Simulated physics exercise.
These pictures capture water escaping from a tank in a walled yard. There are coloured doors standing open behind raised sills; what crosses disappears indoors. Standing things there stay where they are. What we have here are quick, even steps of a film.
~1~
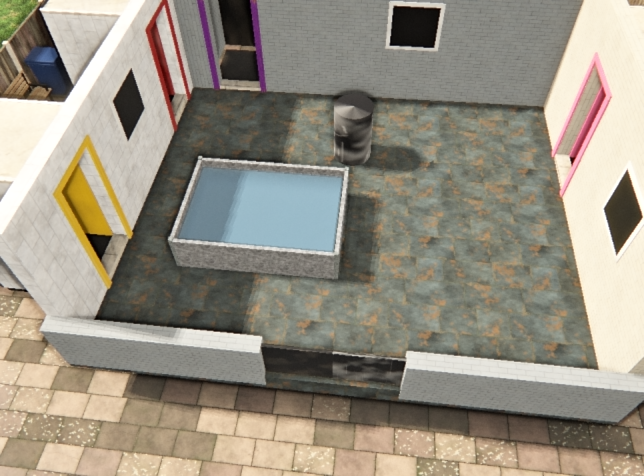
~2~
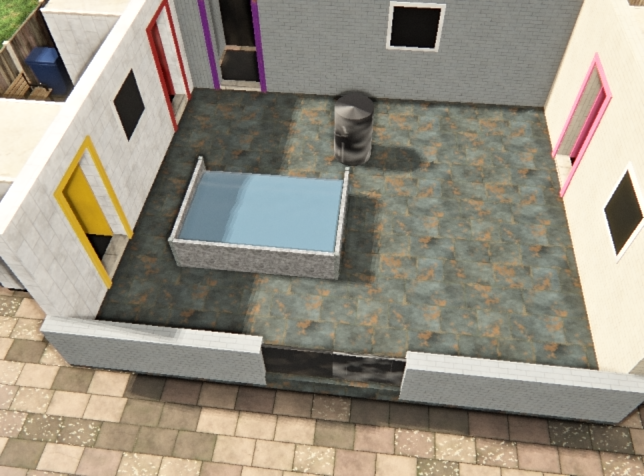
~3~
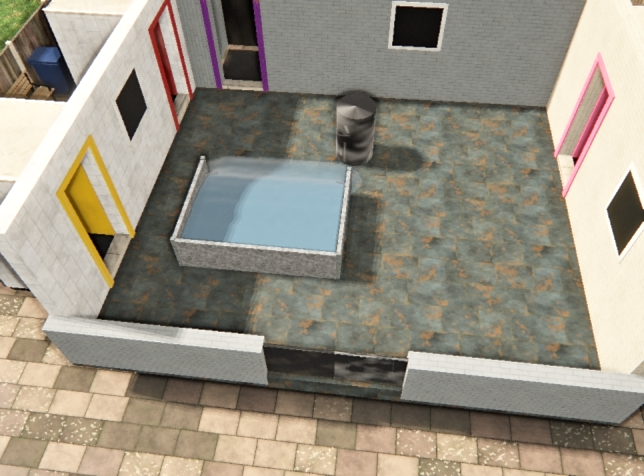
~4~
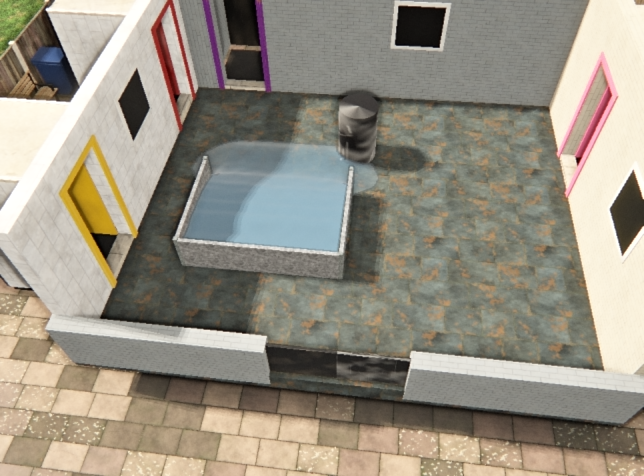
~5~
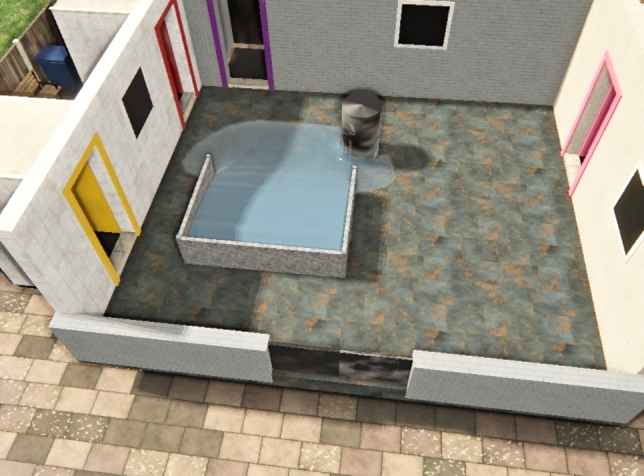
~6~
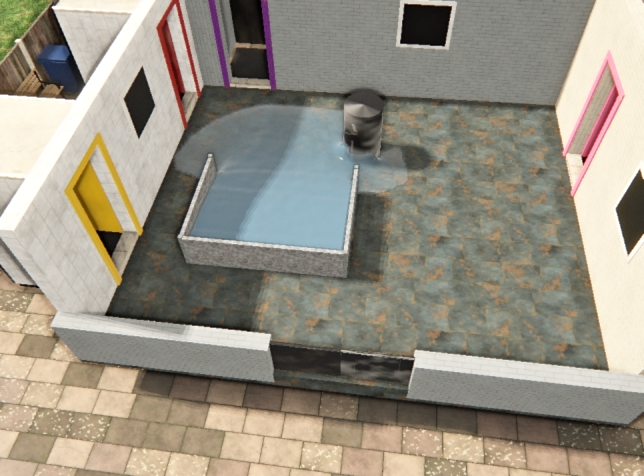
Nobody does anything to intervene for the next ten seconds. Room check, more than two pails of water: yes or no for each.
Purple door, yes; yellow door, no; red door, yes; pink door, no.
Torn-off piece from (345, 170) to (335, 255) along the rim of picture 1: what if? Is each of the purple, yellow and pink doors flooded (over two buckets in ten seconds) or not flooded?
Taking each in turn, the purple falls below the limit, the yellow falls below the limit, the pink overflows.
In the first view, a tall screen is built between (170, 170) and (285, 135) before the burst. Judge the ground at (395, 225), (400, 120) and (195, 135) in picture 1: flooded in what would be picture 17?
Point by point: First not reached, second submerged, third not reached.
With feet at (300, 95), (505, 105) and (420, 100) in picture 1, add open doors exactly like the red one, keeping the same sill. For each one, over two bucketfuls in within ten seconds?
First crosses the line, second stays short of it, third stays short of it.
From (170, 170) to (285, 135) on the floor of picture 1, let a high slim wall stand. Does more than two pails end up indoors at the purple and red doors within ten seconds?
Purple: Falls short; red: Falls short.
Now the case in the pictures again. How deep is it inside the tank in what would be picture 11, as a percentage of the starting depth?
Roughly 48 per cent.
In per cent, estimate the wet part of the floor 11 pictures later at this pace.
That's roughly 35 per cent.
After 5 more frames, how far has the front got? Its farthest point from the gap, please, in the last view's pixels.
Farthest reach: (204, 87).
A moment on, water covers 25 % of the floor; the purple door under two buckets in, the yellow door not reached, the red door wet at the sill, nothing in, the pink door not reached.
Next, water covers 35 % of the floor; the purple door far over two buckets in, the yellow door not reached, the red door wet at the sill, nothing in, the pink door not reached.
Then, water covers 55 % of the floor; the purple door far over two buckets in, the yellow door not reached, the red door over two buckets in, the pink door wet at the sill, nothing in.
Later, water covers 70 % of the floor; the purple door far over two buckets in, the yellow door wet at the sill, nothing in, the red door over two buckets in, the pink door under two buckets in.
In the end, water covers 100 % of the floor; the purple door far over two buckets in, the yellow door wet at the sill, nothing in, the red door over two buckets in, the pink door under two buckets in.
